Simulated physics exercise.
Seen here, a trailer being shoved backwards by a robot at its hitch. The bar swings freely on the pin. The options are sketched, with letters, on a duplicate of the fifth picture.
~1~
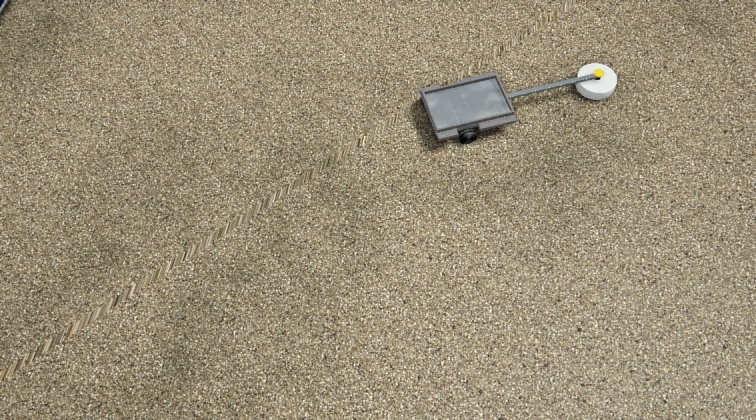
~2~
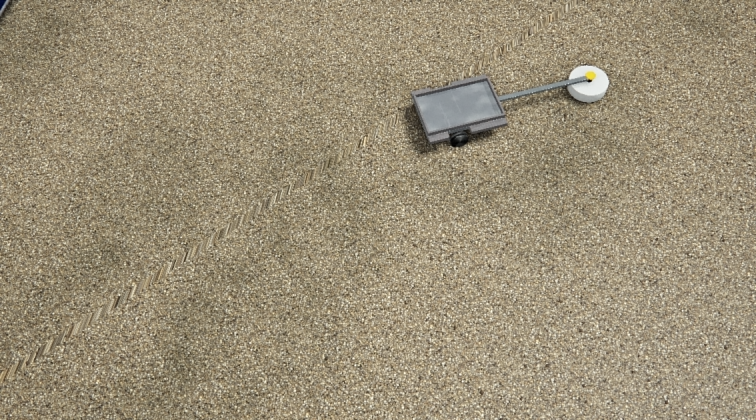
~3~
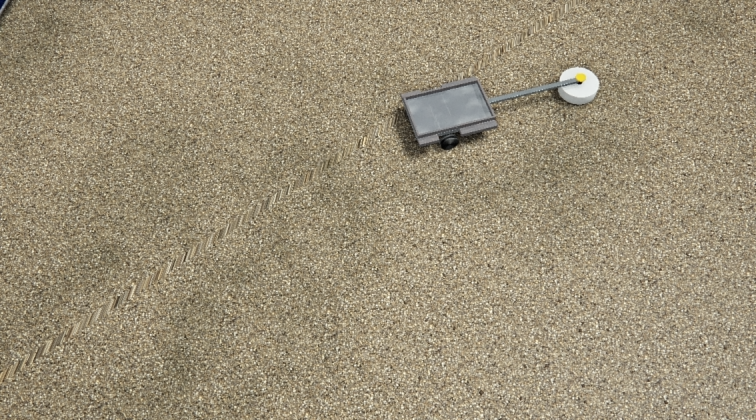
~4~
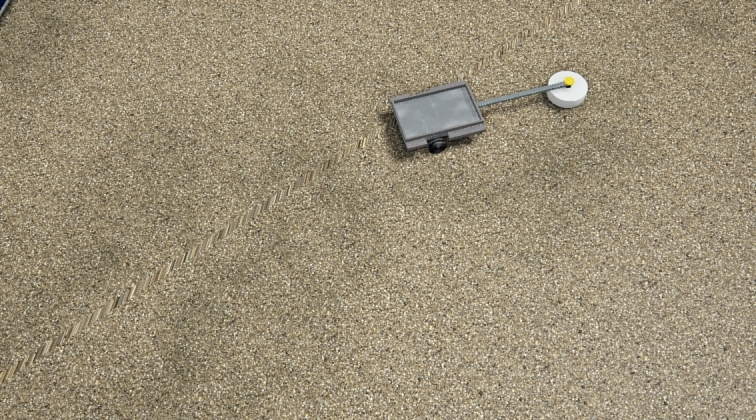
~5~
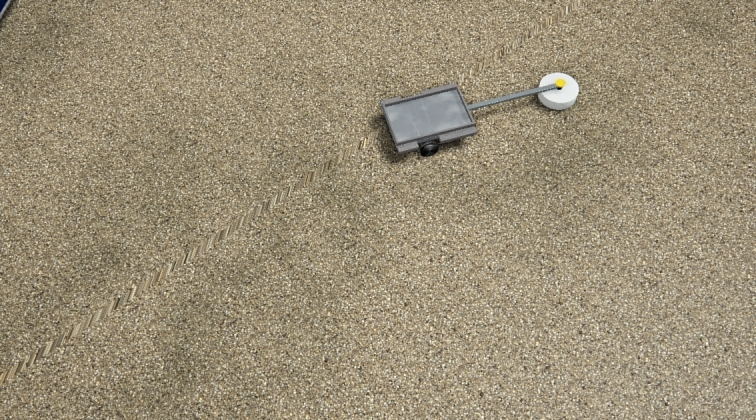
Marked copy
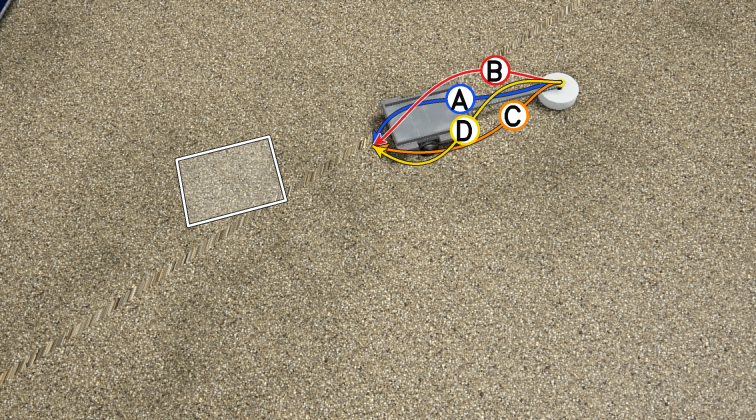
A grey, flat-topped cart and a round white robot with a yellow spot on top, joined by a thin grey bar, sit right of centre in the upper part of a speckled brown, gravel-like floor seen from above. The robot, on the right, pushes the cart slowly a short way left and slightly downward. A faint chevron-patterned track marks the floor at left, and the camera stays still.
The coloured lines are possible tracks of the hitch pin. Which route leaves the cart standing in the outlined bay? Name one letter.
Line A does it.
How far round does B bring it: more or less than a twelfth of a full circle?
Less.
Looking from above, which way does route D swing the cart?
It turns clockwise.
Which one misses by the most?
C is the worst.
On the copy, A from (561, 82) via (460, 99) to (374, 144); B from (561, 82) via (447, 80) to (373, 146); C from (561, 82) via (486, 136) to (376, 147); D from (561, 82) via (469, 125) to (373, 146); the bay at (230, 180).
On A. First, robot (487, 104), cart (354, 136).
Then, robot (412, 113), cart (282, 160).
Finally, robot (374, 153), cart (229, 181); the cart stands in the bay.
By contrast, B leaves the cart at (245, 219), out of the bay; C leaves the cart at (239, 115), out of the bay; D leaves the cart at (229, 144), out of the bay.
